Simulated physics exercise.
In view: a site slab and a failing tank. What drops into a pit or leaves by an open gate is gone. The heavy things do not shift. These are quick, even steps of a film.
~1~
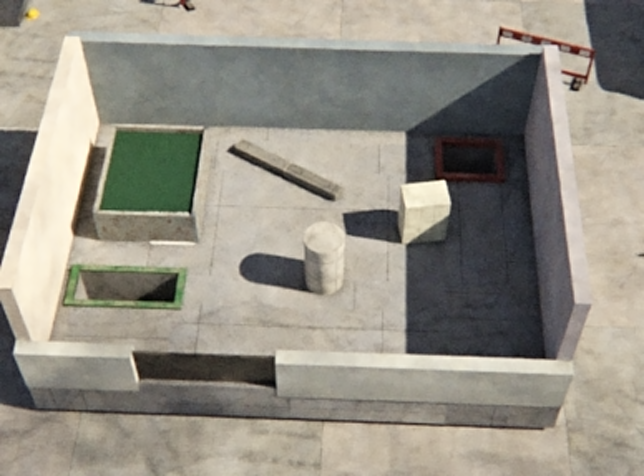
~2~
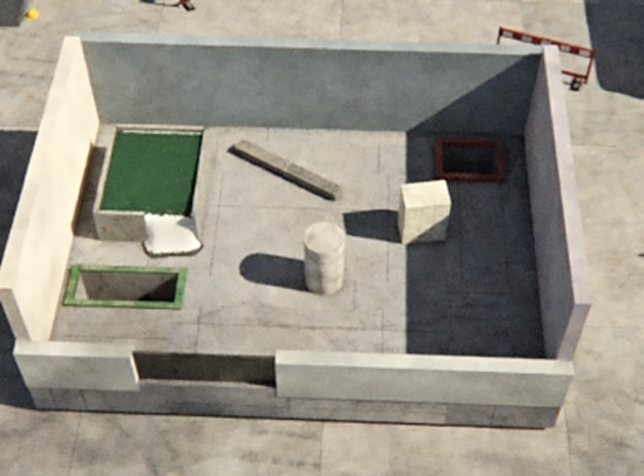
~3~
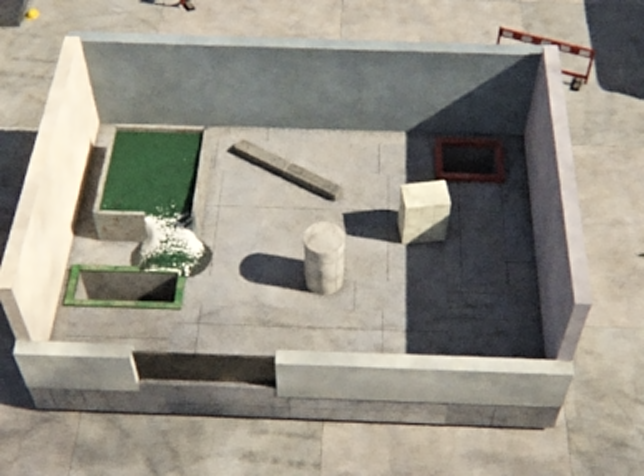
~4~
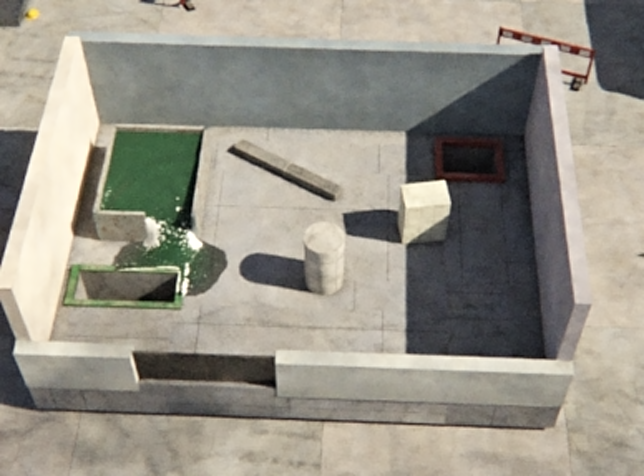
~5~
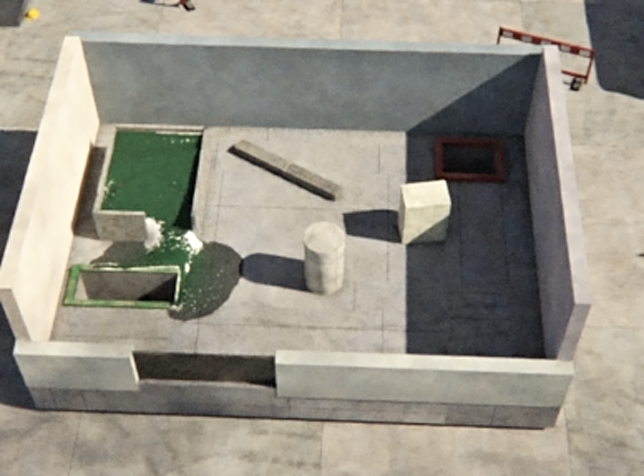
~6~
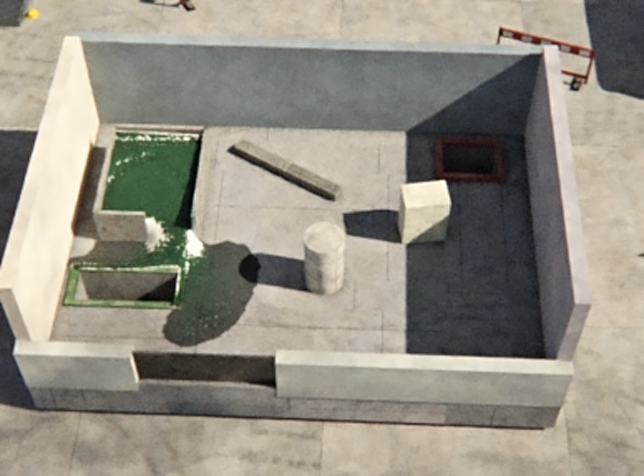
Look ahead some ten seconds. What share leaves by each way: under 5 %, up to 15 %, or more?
The gate takes under 5 %; the green pit takes over 15 %; the red pit takes under 5 %.
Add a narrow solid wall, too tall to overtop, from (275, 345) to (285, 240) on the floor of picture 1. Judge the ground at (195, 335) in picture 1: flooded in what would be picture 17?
Verdict: Flooded.
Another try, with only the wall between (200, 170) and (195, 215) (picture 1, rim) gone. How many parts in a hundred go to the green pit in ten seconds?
Per cent: Green 0.
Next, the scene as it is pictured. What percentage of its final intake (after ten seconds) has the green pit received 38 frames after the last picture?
I make it 90 per cent.
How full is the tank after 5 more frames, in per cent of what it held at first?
About 70 per cent.
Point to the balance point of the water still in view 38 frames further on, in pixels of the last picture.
Around (243, 261).
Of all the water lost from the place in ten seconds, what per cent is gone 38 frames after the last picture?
Roughly 90 per cent.
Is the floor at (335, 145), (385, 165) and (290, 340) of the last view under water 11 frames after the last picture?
As listed: Clear, dry, awash.
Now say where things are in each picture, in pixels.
Still water in the water tank at (153, 172), in the first frame.
Water pours out at (171, 232) and has run to (147, 249), in the second frame.
Water pours out at (172, 233) and has run to (197, 270), in the third frame.
Water pours out at (172, 233) and has run to (197, 291), in the fourth frame.
Water pours out at (172, 233) and has run to (202, 312), in the fifth frame.
The front is at (214, 334), out from the gap at (172, 233), in the sixth frame.
A moment on, water covers 15 % of the floor; the gate 0 %, the green pit 13 %, the red pit 0 %.
Next, water covers 20 % of the floor; the gate 0 %, the green pit 22 %, the red pit 0 %.
Then, water covers 35 % of the floor; the gate 0 %, the green pit 31 %, the red pit 0 %.
Later, water covers 50 % of the floor; the gate 0 %, the green pit 40 %, the red pit 0 %.
In the end, water covers 65 % of the floor; the gate 0 %, the green pit 45 %, the red pit 0 %.
